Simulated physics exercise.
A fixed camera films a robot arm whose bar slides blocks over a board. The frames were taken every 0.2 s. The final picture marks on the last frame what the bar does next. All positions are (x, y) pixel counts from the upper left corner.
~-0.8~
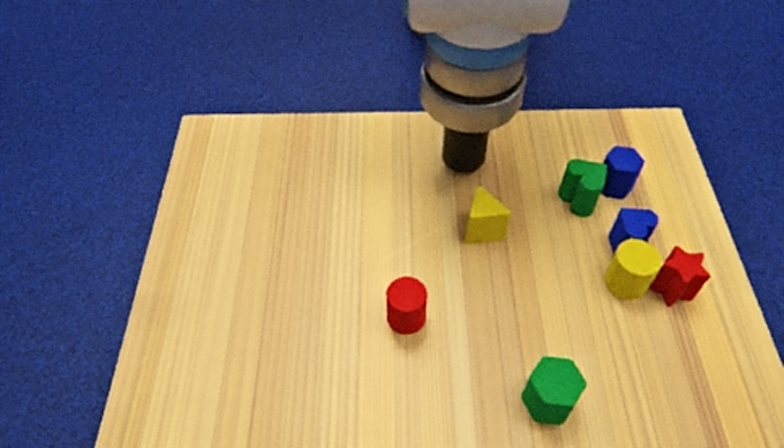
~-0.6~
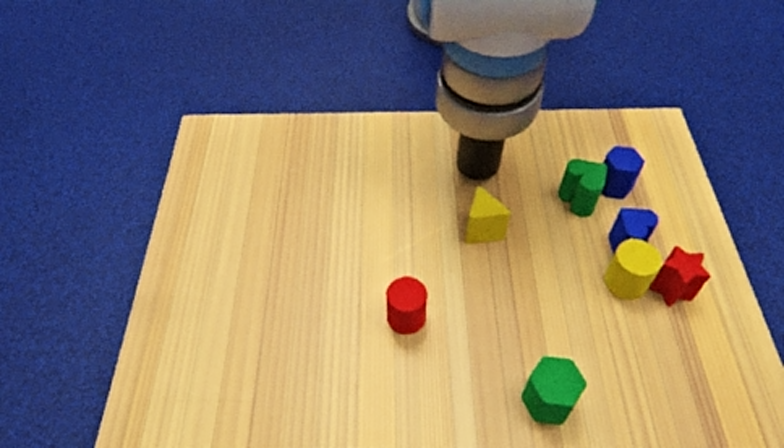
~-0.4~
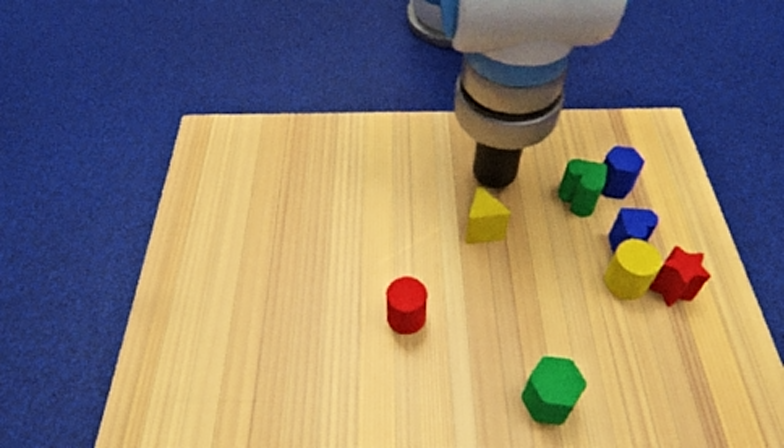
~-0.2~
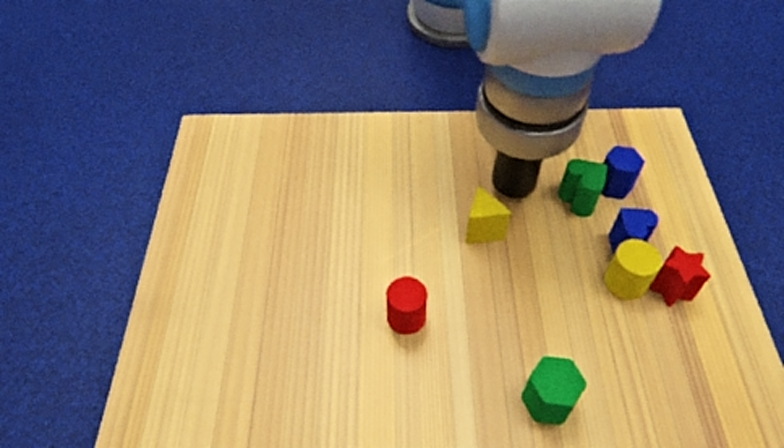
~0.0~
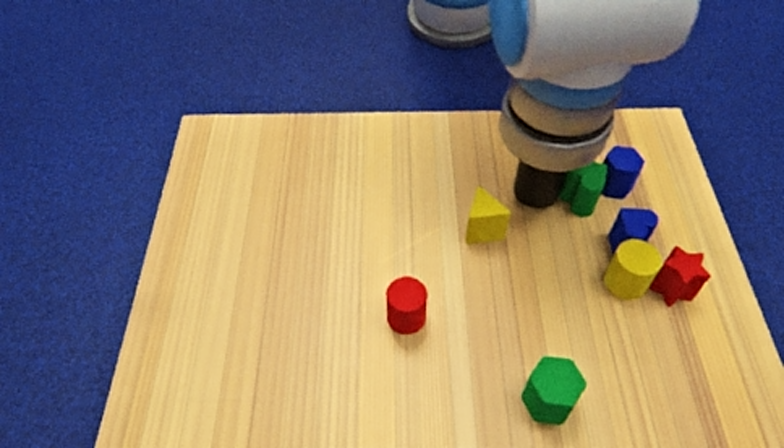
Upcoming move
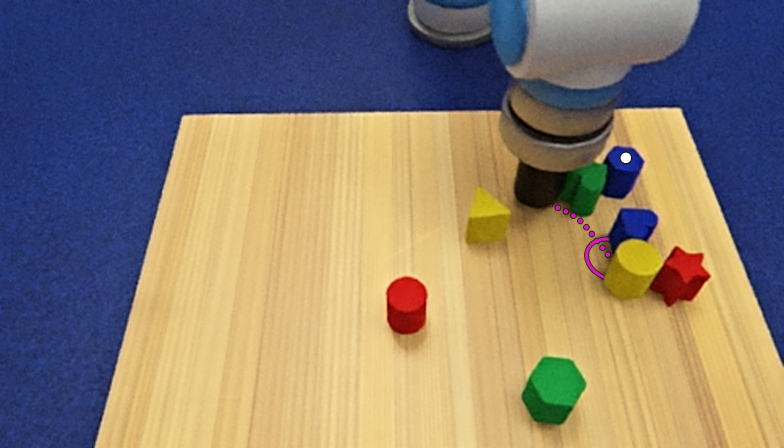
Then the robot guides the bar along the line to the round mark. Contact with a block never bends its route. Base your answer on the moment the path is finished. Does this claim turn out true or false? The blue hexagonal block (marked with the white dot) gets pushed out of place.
Answer: True.
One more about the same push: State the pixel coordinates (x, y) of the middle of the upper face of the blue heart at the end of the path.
At pixel (667, 233).
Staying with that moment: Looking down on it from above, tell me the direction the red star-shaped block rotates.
Viewed from overhead, the red star-shaped block winds up turned anticlockwise.
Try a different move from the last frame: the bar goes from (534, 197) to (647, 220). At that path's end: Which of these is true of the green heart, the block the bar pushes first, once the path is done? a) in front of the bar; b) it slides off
The answer is a.
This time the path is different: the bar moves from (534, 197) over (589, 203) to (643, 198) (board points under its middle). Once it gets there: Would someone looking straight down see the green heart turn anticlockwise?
No, it doesn't check out.
Drawn move, from (534, 197) over (565, 211) and (591, 232) to (611, 259); the dot is on the blue hexagonal block.
The first path, step by step. Halfway along, bar (583, 215); green heart (633, 184), turned 25° anticlockwise; blue hexagonal block (639, 156), turned 45° anticlockwise.
At the end, bar (614, 253); green heart (637, 186), turned 35° anticlockwise; blue hexagonal block (639, 156), turned 45° anticlockwise; blue heart (667, 233), turned 15° anticlockwise; yellow circular block (649, 271); red star-shaped block (694, 266), turned 20° anticlockwise.
